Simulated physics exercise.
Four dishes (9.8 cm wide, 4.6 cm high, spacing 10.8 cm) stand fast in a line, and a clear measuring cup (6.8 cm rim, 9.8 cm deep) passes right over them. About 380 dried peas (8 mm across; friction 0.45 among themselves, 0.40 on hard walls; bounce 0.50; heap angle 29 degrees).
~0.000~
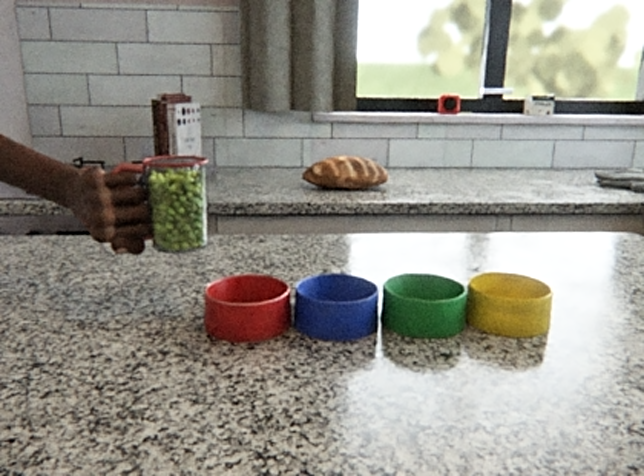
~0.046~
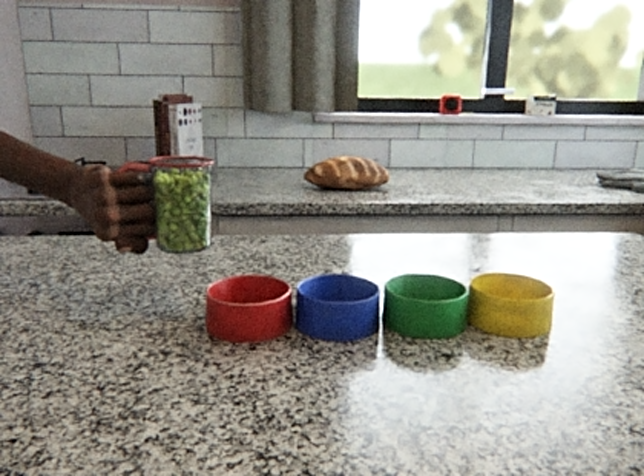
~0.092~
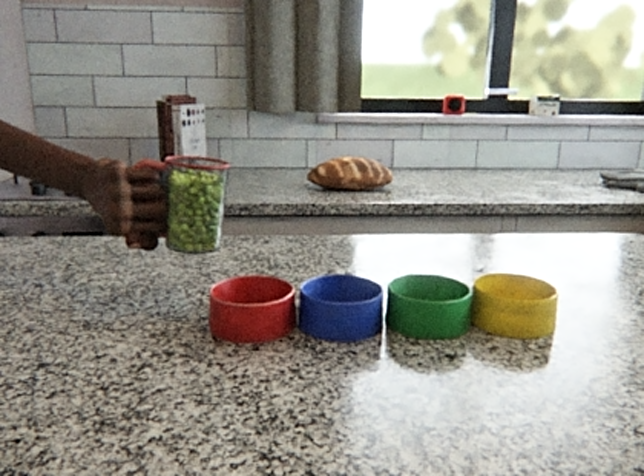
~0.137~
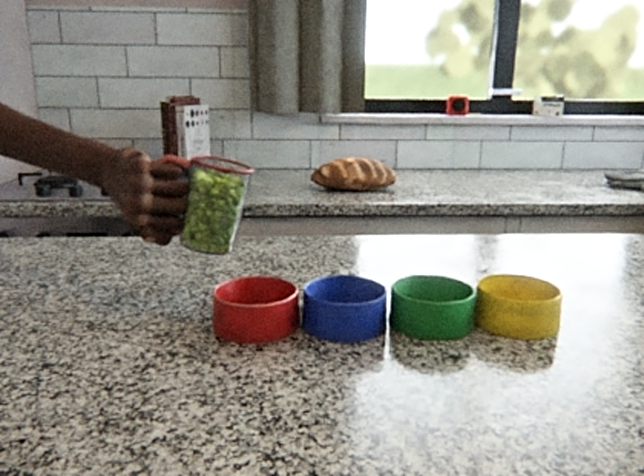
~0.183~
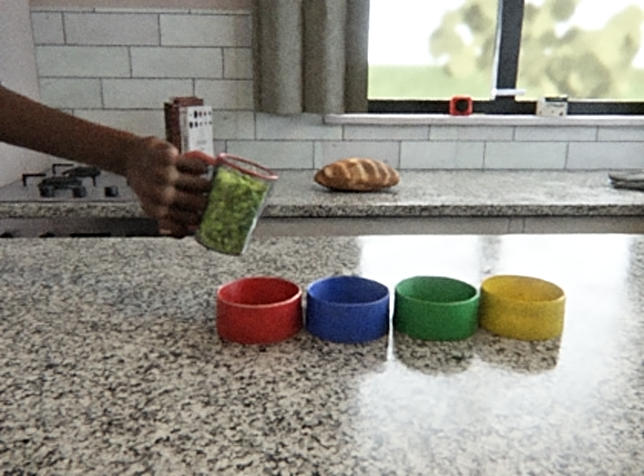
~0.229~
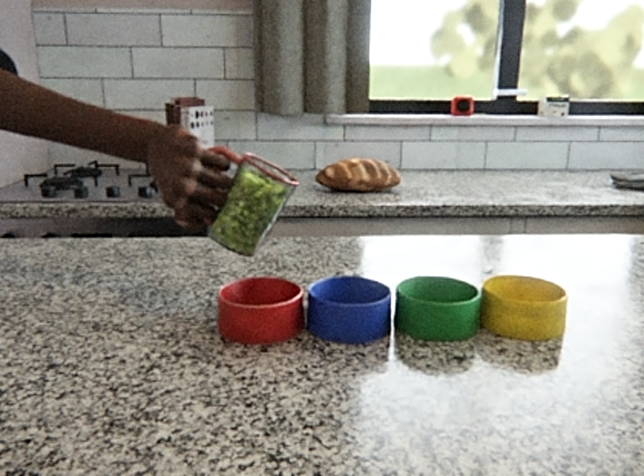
Hand holding a clear measuring cup of green peas, moving it right and tilting it rightward near four coloured dishes.
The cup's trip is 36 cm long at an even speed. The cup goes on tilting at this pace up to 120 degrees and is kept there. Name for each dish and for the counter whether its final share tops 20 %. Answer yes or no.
Red no, blue no, green no, yellow yes, counter yes.
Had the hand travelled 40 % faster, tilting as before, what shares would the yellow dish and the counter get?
Yellow 50, counter 50.
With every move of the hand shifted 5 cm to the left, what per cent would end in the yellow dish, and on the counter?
Yellow 70, counter 10.
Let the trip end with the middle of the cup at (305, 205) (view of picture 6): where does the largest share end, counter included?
The winner: Blue.
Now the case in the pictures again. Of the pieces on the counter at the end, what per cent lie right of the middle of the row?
About 100 per cent.
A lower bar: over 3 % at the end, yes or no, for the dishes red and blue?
Red no; blue no.
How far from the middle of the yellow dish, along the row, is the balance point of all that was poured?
About 4 cm to its right.
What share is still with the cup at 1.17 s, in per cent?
Some 0 per cent of the load.
Then, at 0.58 s, tilt 88 degrees; cup holds 100 %.
After 0.82 s, tilt 120 degrees; cup holds 65 %, green 5 %, yellow 15 %.
After 1.17 s, tilt 120 degrees; cup holds 0 %, green 5 %, yellow 60 %.
At rest (2.1 s), red 0 %, blue 0 %, green 5 %, yellow 60 %, counter 30 %.
